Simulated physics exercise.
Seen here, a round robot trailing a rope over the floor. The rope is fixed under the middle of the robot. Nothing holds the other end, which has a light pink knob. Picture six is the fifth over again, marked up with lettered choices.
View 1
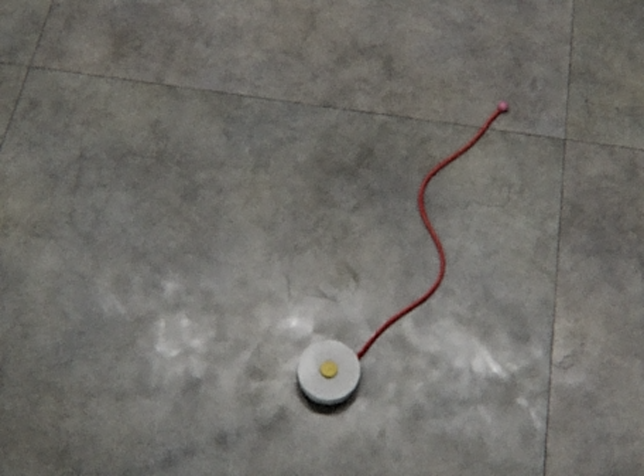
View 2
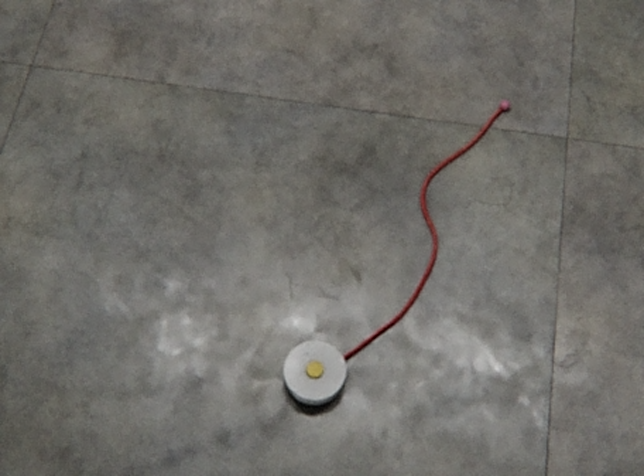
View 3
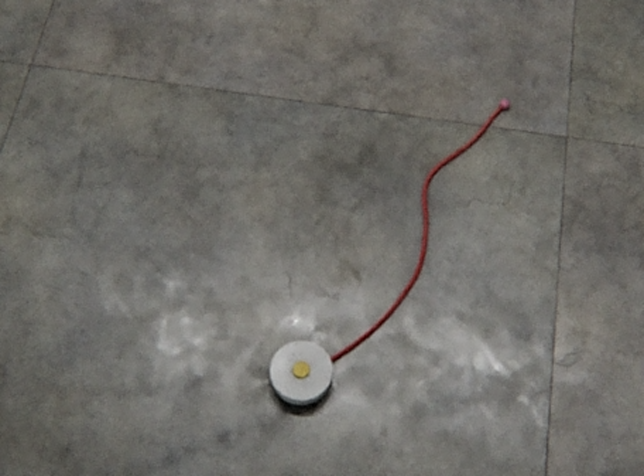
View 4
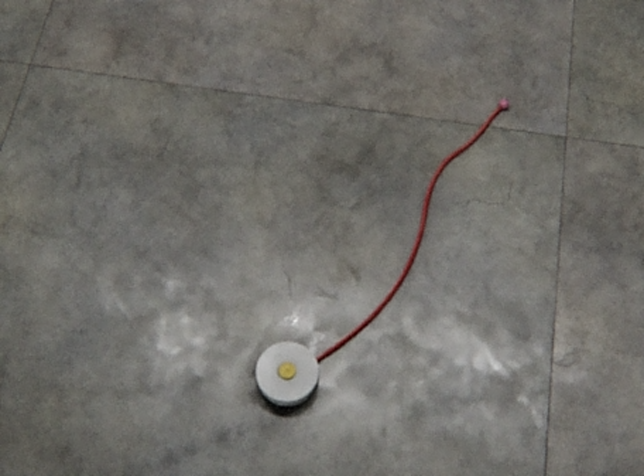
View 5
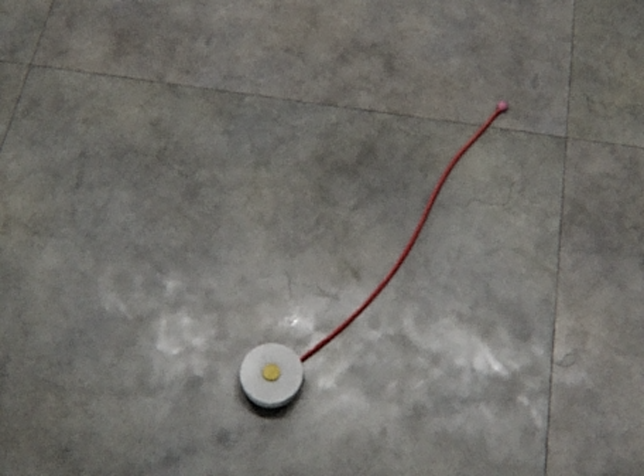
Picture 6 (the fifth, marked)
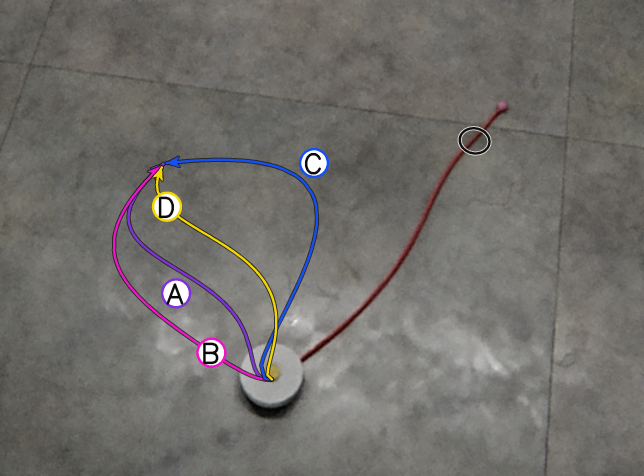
A round robot slides slowly left across the floor, drawing its curvy red rope straighter.
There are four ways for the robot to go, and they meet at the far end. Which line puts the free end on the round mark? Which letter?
Route A.
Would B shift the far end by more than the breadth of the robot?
Yes.
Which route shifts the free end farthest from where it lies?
B.
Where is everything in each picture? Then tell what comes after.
The first frame shows free end (503, 106); robot (329, 373).
The second frame shows robot (315, 373); free end (505, 105).
The third frame shows robot (302, 373); free end (505, 104).
The fourth frame shows robot (288, 374); free end (504, 104).
The fifth frame shows robot (272, 376); free end (502, 106).
On the copy, A from (272, 380) via (175, 268) to (164, 163); B from (272, 380) via (138, 296) to (161, 166); C from (272, 380) via (317, 218) to (166, 163); D from (272, 380) via (239, 256) to (162, 167); the ring at (475, 141).
On A. First, robot (209, 287), middle of the rope (400, 244), free end (499, 110).
Then, robot (127, 218), middle of the rope (325, 224), free end (477, 136).
Finally, robot (163, 158), middle of the rope (321, 223), free end (475, 138); the free end is on the ring.
By contrast, B leaves the free end at (459, 160); C leaves the free end at (499, 110); D leaves the free end at (492, 118).
